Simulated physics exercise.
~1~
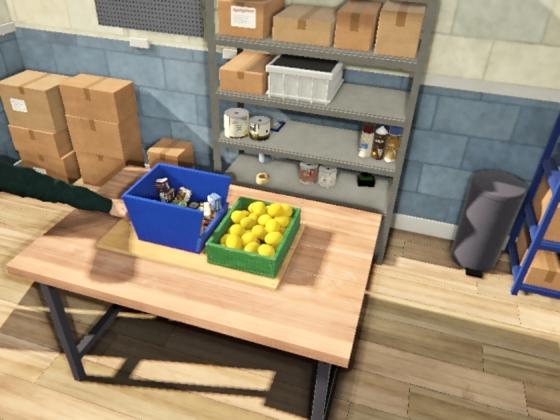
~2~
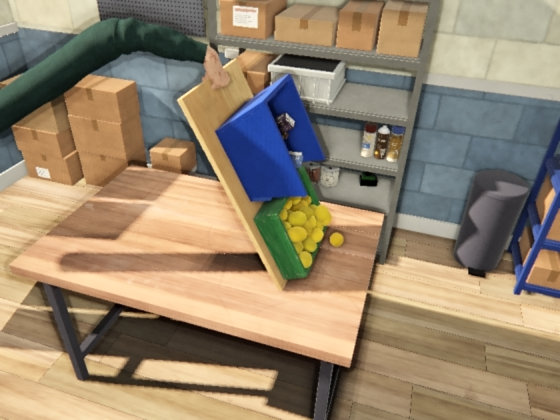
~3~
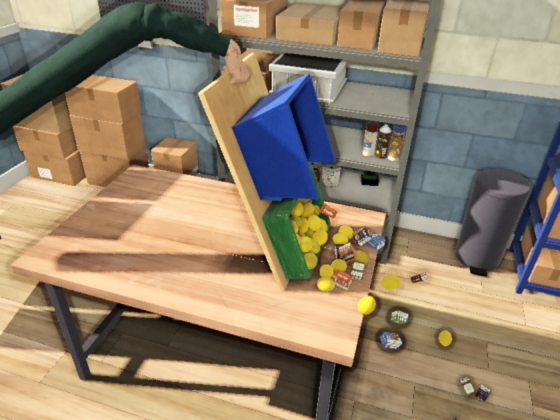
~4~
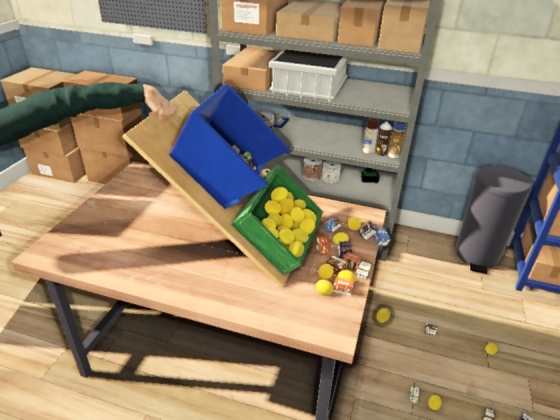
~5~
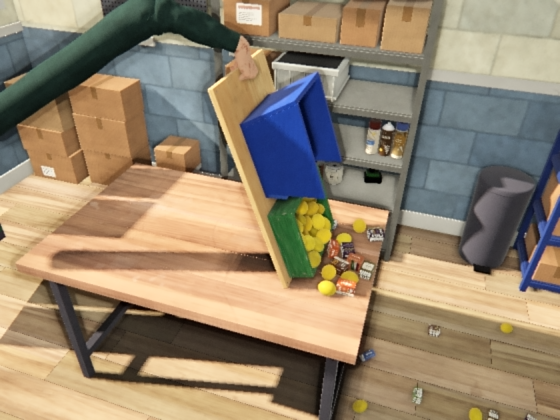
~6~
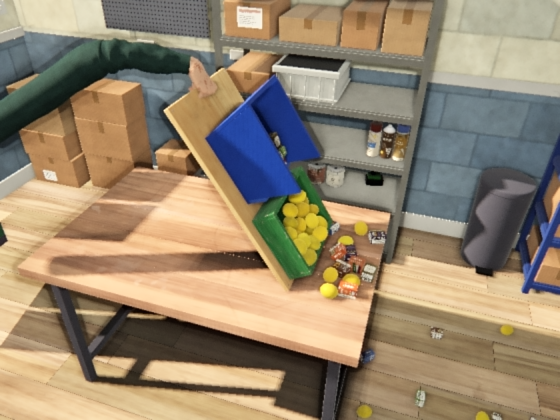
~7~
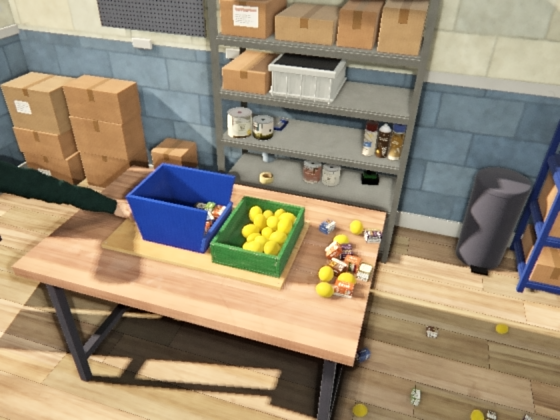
In a storeroom, a green-sleeved arm repeatedly tipping a board with two trays, spilling cartons and yellow balls, then lowering it flat.
